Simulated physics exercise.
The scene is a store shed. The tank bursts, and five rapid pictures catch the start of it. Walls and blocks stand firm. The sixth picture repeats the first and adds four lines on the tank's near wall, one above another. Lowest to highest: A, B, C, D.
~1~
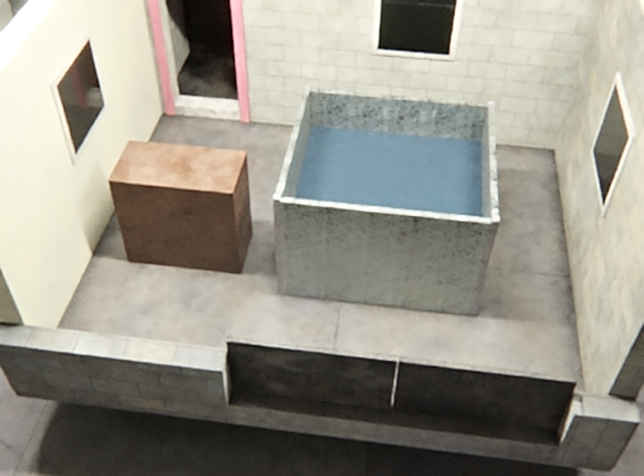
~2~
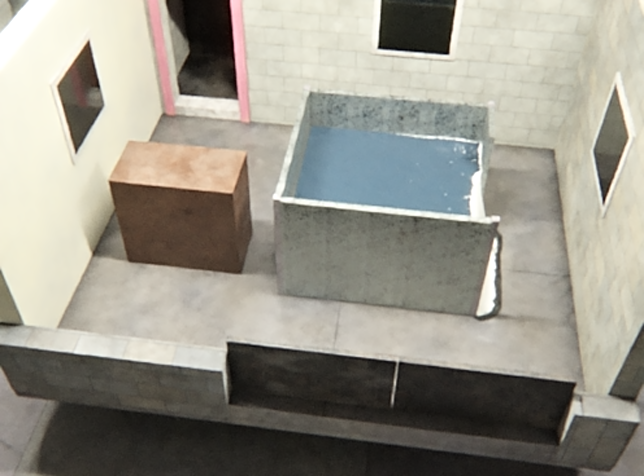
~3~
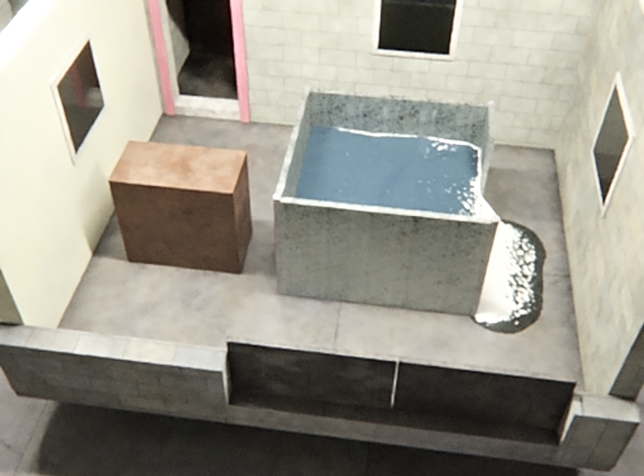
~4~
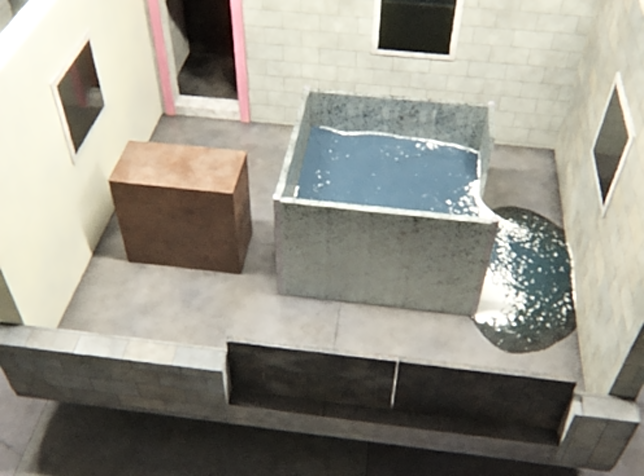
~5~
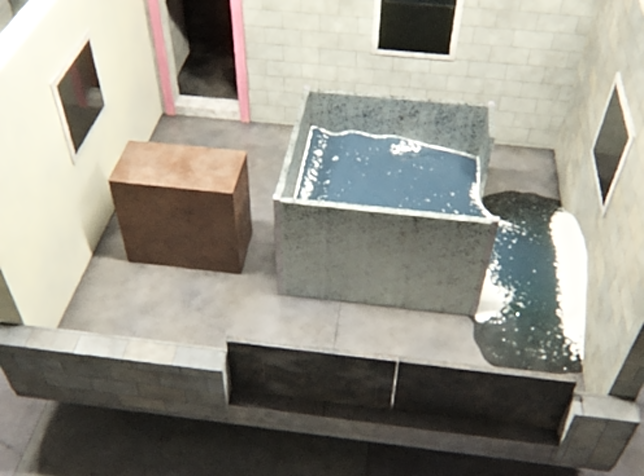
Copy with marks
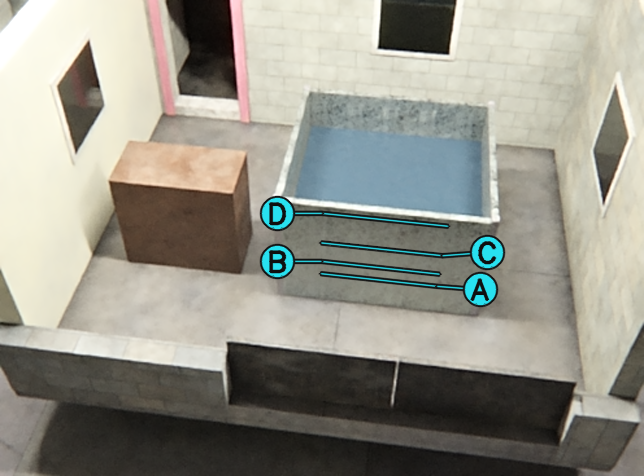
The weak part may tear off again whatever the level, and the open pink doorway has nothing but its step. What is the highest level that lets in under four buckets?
The answer is line B.
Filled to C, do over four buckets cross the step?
Yes.
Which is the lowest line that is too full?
Here it is line C.
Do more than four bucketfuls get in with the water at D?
Yes, that goes wrong.
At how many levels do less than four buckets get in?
Two of the four.
In cyan, A at (378, 279); B at (379, 267); C at (381, 249); D at (384, 219); from the bottom up A, B, C, D.
Choosing A, nothing gets over.
Choosing B, a bucket or two gets in.
Choosing C, about 10 bucketfuls get in.
Choosing D, dozens of bucketfuls pour in.
